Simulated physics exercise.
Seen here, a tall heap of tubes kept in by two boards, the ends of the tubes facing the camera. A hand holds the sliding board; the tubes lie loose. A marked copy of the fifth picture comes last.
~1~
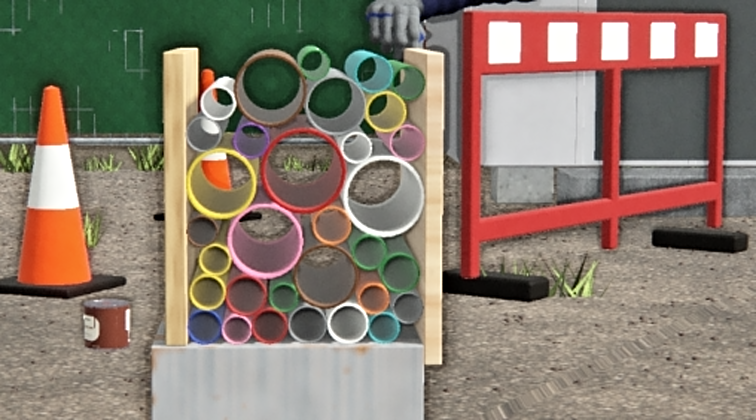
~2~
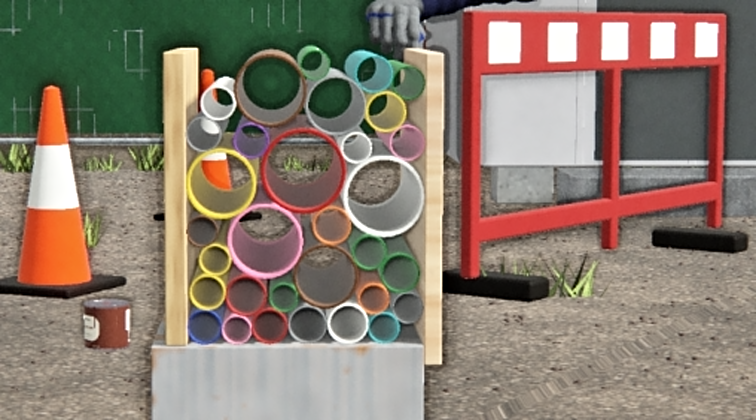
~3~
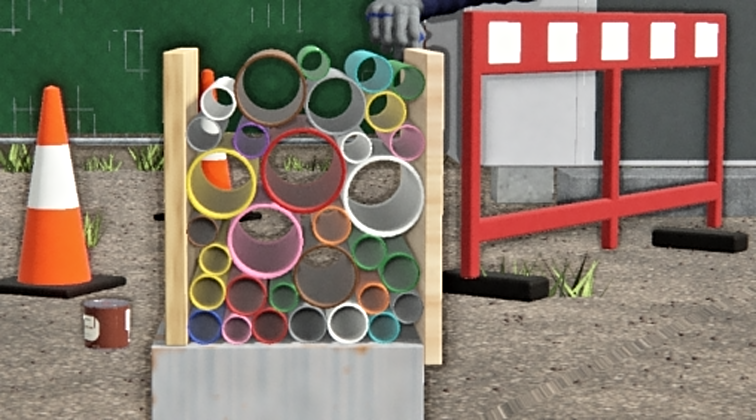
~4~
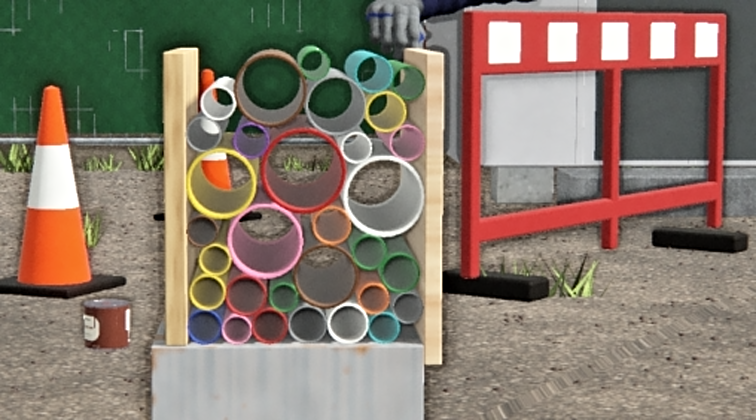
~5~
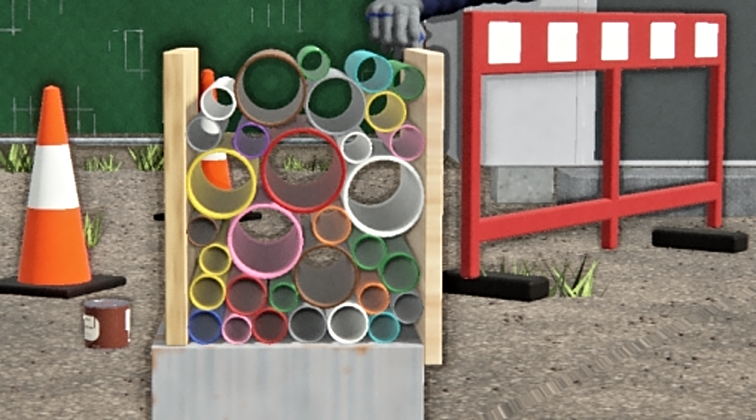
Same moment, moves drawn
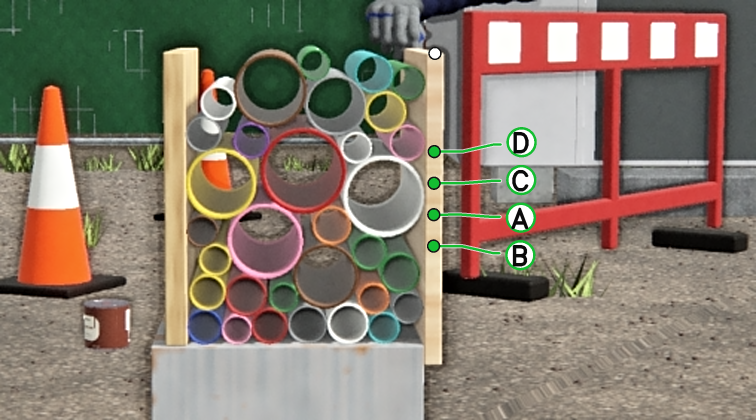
Colourful tubes lying still in a tall heap between two upright boards, a gloved hand staying at the right board's top.
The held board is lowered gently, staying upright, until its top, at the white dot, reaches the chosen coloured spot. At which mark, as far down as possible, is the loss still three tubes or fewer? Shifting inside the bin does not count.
Stop at D.
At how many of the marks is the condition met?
One of them.
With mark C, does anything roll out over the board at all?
Yes, at C.
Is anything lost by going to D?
Yes.
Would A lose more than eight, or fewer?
It loses fewer than eight.
On the marked copy, A at (434, 215); B at (434, 246); C at (434, 183); D at (434, 151); the white dot at (435, 53).
With D. Early on, top of the board (425, 102).
Further on, top of the board (425, 151).
At the end, top of the board (425, 151), two out over the board.
As for the rest, A more than three out over the board; B more than three out over the board; C more than three out over the board.
